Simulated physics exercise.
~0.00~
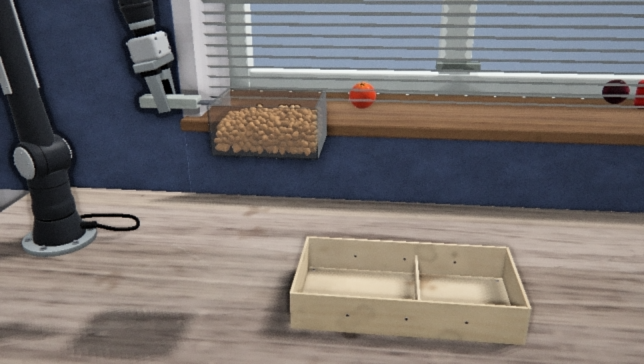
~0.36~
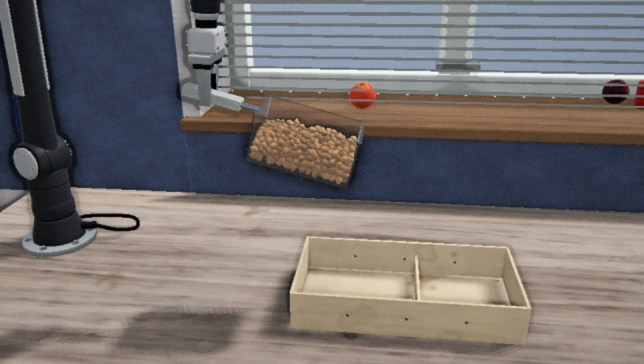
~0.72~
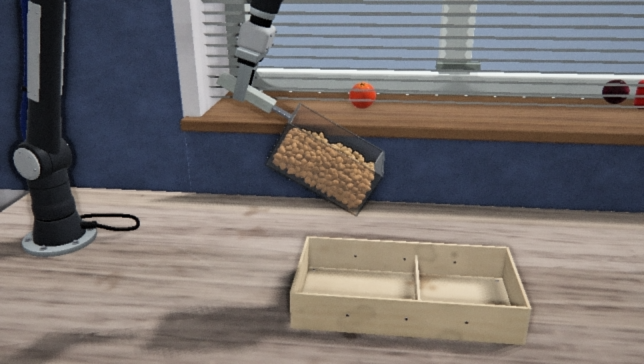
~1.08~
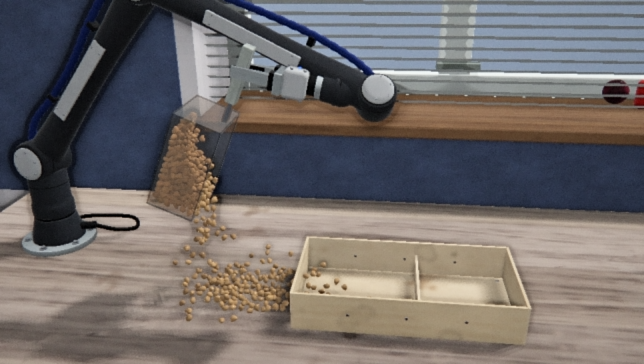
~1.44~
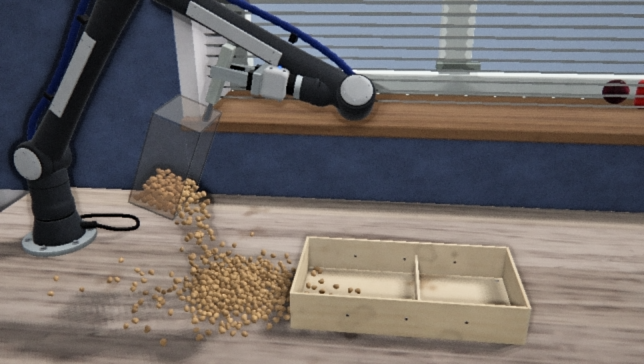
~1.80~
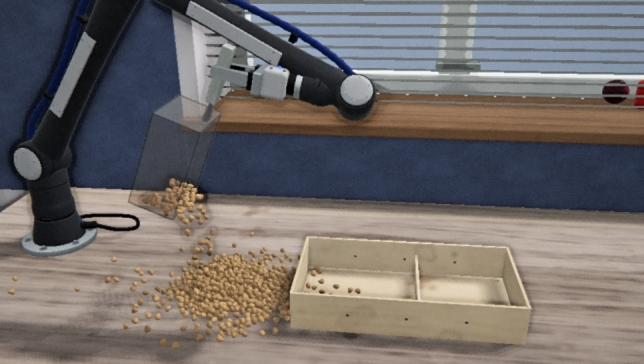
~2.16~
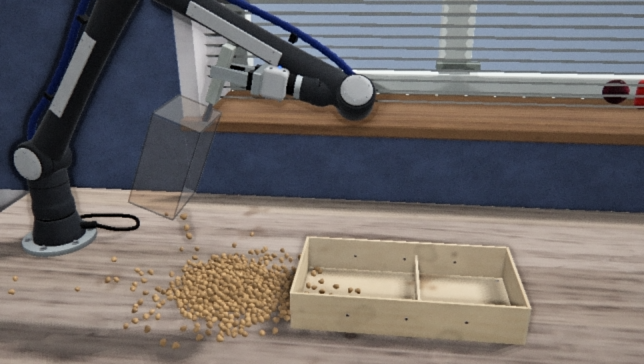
The clip opens with a robot arm at the left gripping a clear box of tan dried beans above a wooden table, near a windowsill, with a divided wooden crate to the right. The arm carries the box right and slightly down, tilting it gradually. It then swings the box back left and tips it steeply, so beans pour onto the table and a few land in the crate's left part. The box empties as the pile grows. It ends with most beans heaped beside the crate and its right part empty.
